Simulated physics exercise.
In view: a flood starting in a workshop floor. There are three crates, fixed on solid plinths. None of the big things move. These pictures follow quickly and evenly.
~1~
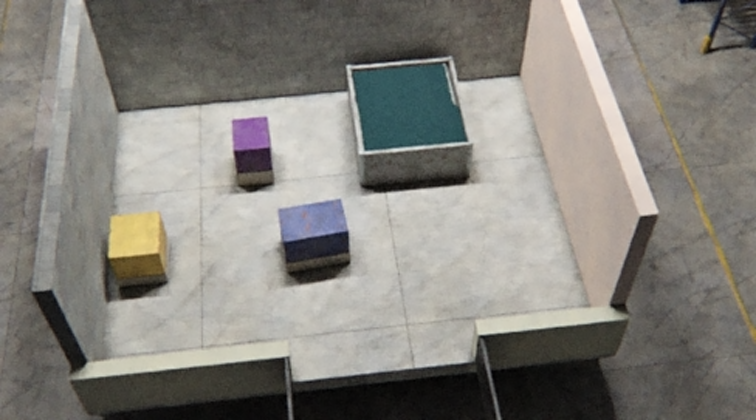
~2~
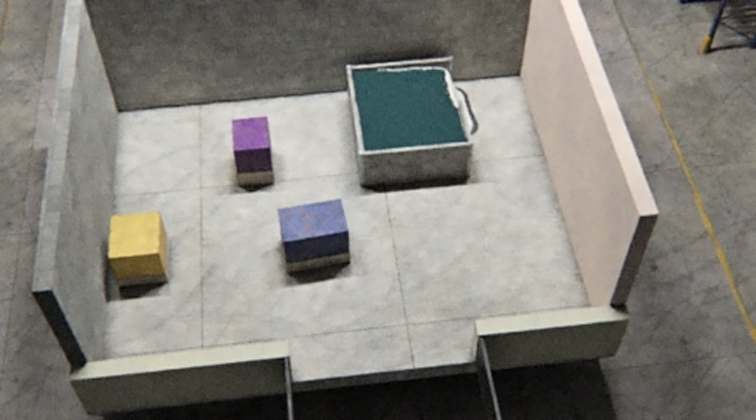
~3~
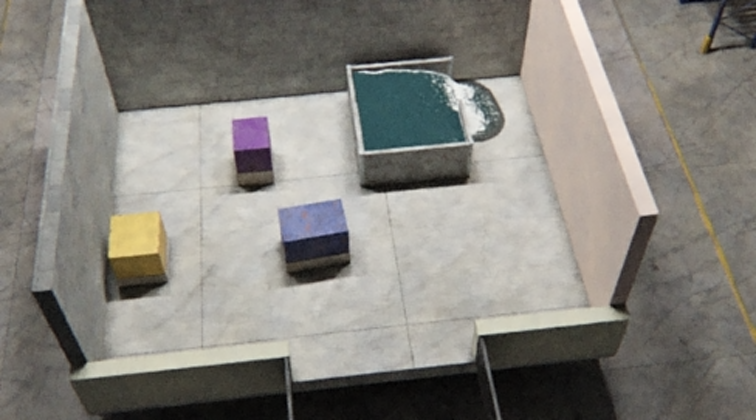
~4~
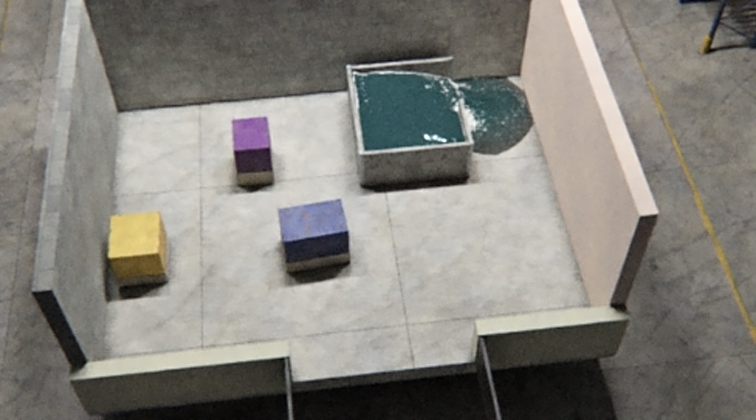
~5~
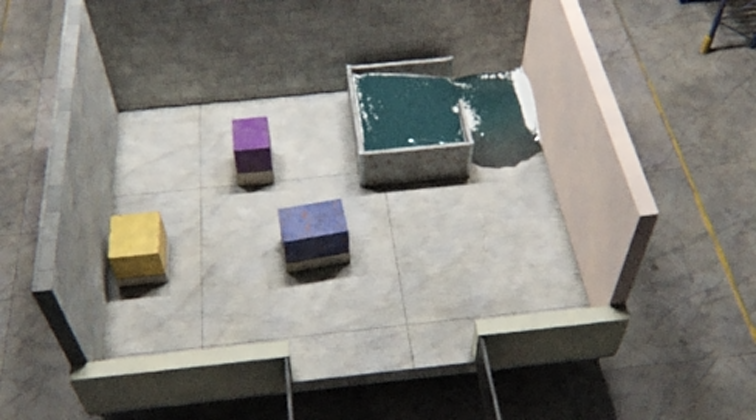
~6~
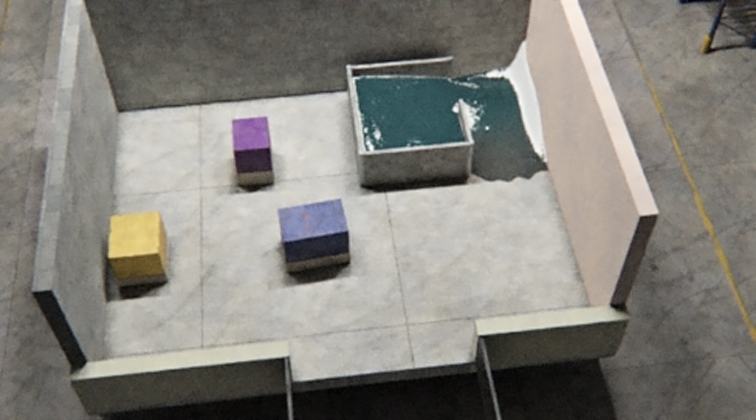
A grey-walled, open-fronted enclosure with a pale tiled floor stands in a workshop, seen from a fixed viewpoint high above its front. A tank of dark green water sits at the back right, with a purple crate and a blue crate to its left and a yellow one near the left wall. Water pours from the tank's right side, spreads in a foaming sheet to the right wall and runs forward along it, while the crates stay still.
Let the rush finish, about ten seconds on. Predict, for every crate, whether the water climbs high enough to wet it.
The purple crate is saved. The blue crate is saved. The yellow crate is saved.
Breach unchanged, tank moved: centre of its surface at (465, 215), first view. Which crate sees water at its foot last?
One in yellow.
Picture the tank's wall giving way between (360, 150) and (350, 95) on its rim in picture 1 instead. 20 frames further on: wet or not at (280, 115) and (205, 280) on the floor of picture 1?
Taking them in turn: Underwater, then underwater.
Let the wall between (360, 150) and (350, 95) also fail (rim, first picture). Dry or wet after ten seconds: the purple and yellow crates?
The purple crate is flooded and the yellow crate is flooded.
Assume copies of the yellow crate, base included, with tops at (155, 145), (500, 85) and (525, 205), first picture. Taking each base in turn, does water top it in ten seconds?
Well, the first one stays clear of it, the next one gets caught, and the final one gets caught.
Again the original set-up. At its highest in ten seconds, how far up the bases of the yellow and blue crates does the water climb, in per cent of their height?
Some 50 and 30 % respectively.
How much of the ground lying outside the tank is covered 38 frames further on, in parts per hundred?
Roughly 70 percent, I'd say.
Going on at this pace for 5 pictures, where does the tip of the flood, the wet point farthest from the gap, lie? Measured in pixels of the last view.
Somewhere near (562, 245).
A moment on, water covers 10 % of the floor; the purple crate not reached, the blue crate not reached, the yellow crate not reached.
Next, water covers 25 % of the floor; the purple crate not reached, the blue crate not reached, the yellow crate not reached.
Then, water covers 45 % of the floor; the purple crate water round its plinth, the blue crate water round its plinth, the yellow crate not reached.
Later, water covers 70 % of the floor; the purple crate water round its plinth, the blue crate water round its plinth, the yellow crate water round its plinth.
In the end, water covers 90 % of the floor; the purple crate stayed above the water, the blue crate stayed above the water, the yellow crate stayed above the water.
